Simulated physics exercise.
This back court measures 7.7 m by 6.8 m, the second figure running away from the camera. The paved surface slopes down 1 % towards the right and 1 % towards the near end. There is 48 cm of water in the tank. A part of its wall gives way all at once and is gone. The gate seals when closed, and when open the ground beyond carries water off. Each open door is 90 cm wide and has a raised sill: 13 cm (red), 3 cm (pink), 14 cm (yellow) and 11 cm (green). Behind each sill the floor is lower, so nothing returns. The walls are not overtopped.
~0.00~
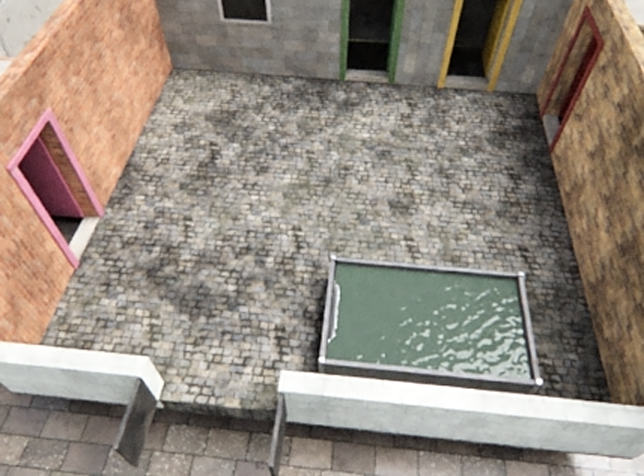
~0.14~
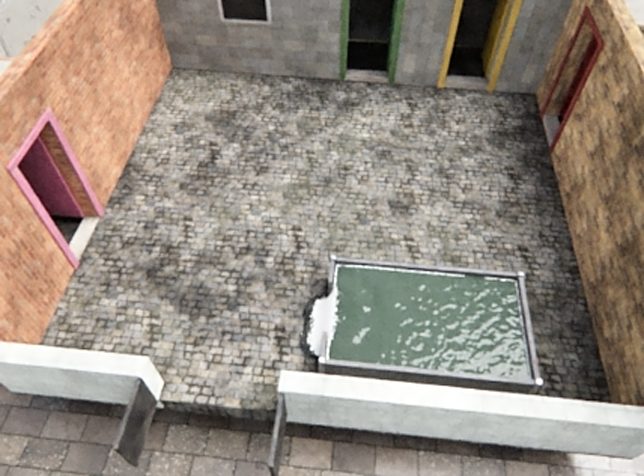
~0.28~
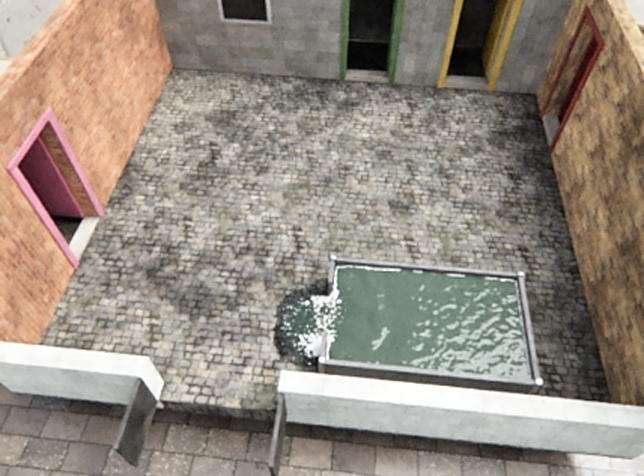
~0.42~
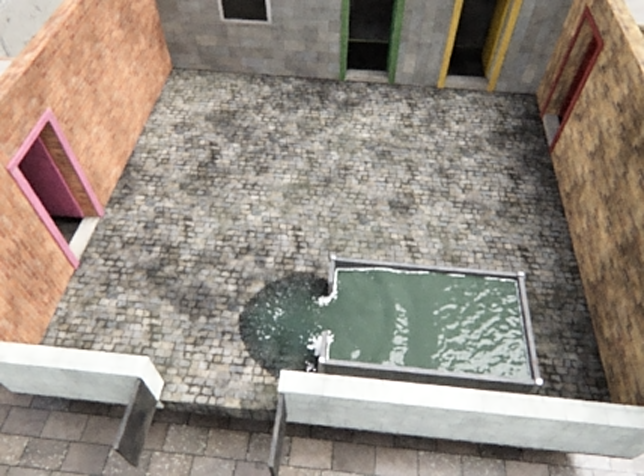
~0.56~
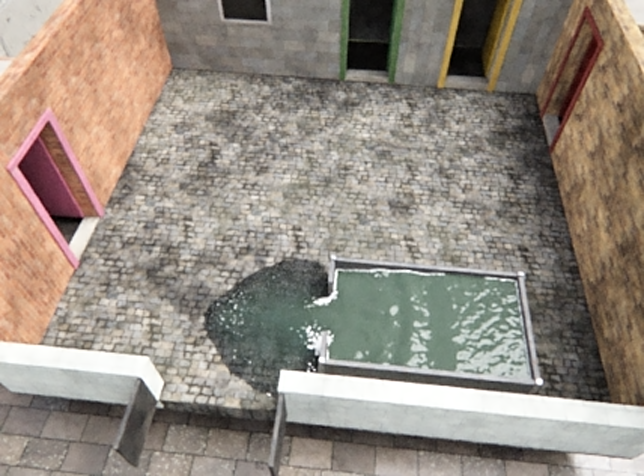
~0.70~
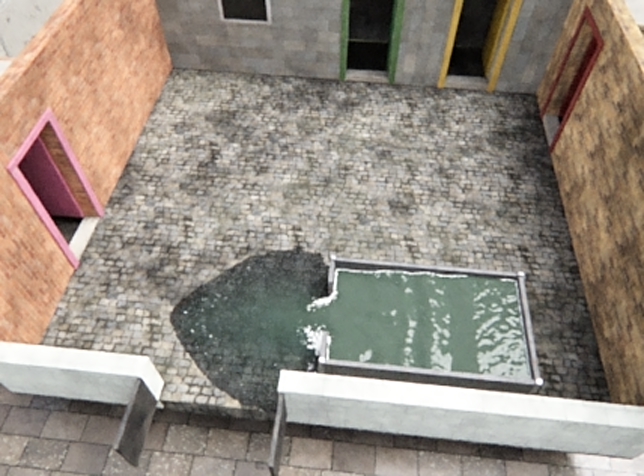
Green water bursts from the left end of a rectangular metal-rimmed tank and spreads leftward over grey cobbles in a walled courtyard, seen from high above by a camera that stays still. A pink-framed doorway stands in the left brick wall, green and yellow ones at the back, and a red one at right. The foaming splash widens into a dark, pointed pool while ripples cross the tank.
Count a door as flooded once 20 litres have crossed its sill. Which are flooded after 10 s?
The water let in: At the red door it keeps below the limit; at the pink door it exceeds the limit; at the yellow door it stays under the limit; at the green door it stays under the limit.
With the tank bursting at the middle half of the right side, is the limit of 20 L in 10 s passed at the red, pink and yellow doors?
Against that limit: Red below, pink under, yellow under.
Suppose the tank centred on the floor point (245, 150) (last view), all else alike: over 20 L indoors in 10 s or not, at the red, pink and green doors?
Against that limit: Red under, pink below, green under.
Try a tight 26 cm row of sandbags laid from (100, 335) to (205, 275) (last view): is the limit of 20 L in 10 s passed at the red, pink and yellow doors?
Against that limit: Red below, pink under, yellow under.
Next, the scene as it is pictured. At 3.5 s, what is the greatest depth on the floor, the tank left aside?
About 20 cm.
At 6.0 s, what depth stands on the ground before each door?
Depths in cm: Red 0, pink 5, yellow 0, green 0.
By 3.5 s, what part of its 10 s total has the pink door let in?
Some 40 per cent by then.
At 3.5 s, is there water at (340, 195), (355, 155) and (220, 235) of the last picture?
In that order: Dry, dry, under water.
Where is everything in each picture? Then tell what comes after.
Still water, 48 cm deep, in the tank at (426, 318), in the first picture.
Water pours out at (330, 321) and has run 0.5 m, to (313, 353); typically 6 cm deep outside, 48 cm at the tank's back, in the second picture.
The front is at (280, 338), 0.7 m from the gap at (330, 322); 0.6 m2 of floor is under water; 48 cm left at the back of the tank, in the third picture.
Water pours out at (330, 322) and has run 1.2 m, to (246, 330); typically 5 cm deep outside, 48 cm at the tank's back, in the fourth picture.
Water pours out at (330, 321) and has run 1.6 m, to (213, 327); typically 4 cm deep outside, 48 cm at the tank's back, in the fifth picture.
Water pours out at (330, 321) and has run 2.1 m, to (179, 323); typically 3 cm deep outside, 48 cm at the tank's back, in the sixth picture.
After 1.4 s water covers 15 % of the floor and is deepest (26 cm) near (321, 322); red door not reached, pink door not reached, yellow door not reached, green door not reached.
After 2.2 s water covers 25 % of the floor and is deepest (24 cm) near (321, 322); red door not reached, pink door 7 cm at the sill, 2 L in, yellow door not reached, green door not reached.
After 3.5 s water covers 30 % of the floor and is deepest (20 cm) near (42, 368); red door not reached, pink door 11 cm at the sill, 36 L in, yellow door not reached, green door not reached.
After 6.0 s water covers 35 % of the floor and is deepest (13 cm) near (321, 322); red door not reached, pink door 5 cm at the sill, 77 L in, yellow door not reached, green door not reached.
After 10.0 s water covers 60 % of the floor and is deepest (8 cm) near (319, 334); red door not reached, pink door 4 cm at the sill, 94 L in, yellow door not reached, green door 3 cm at the sill, 0 L in.
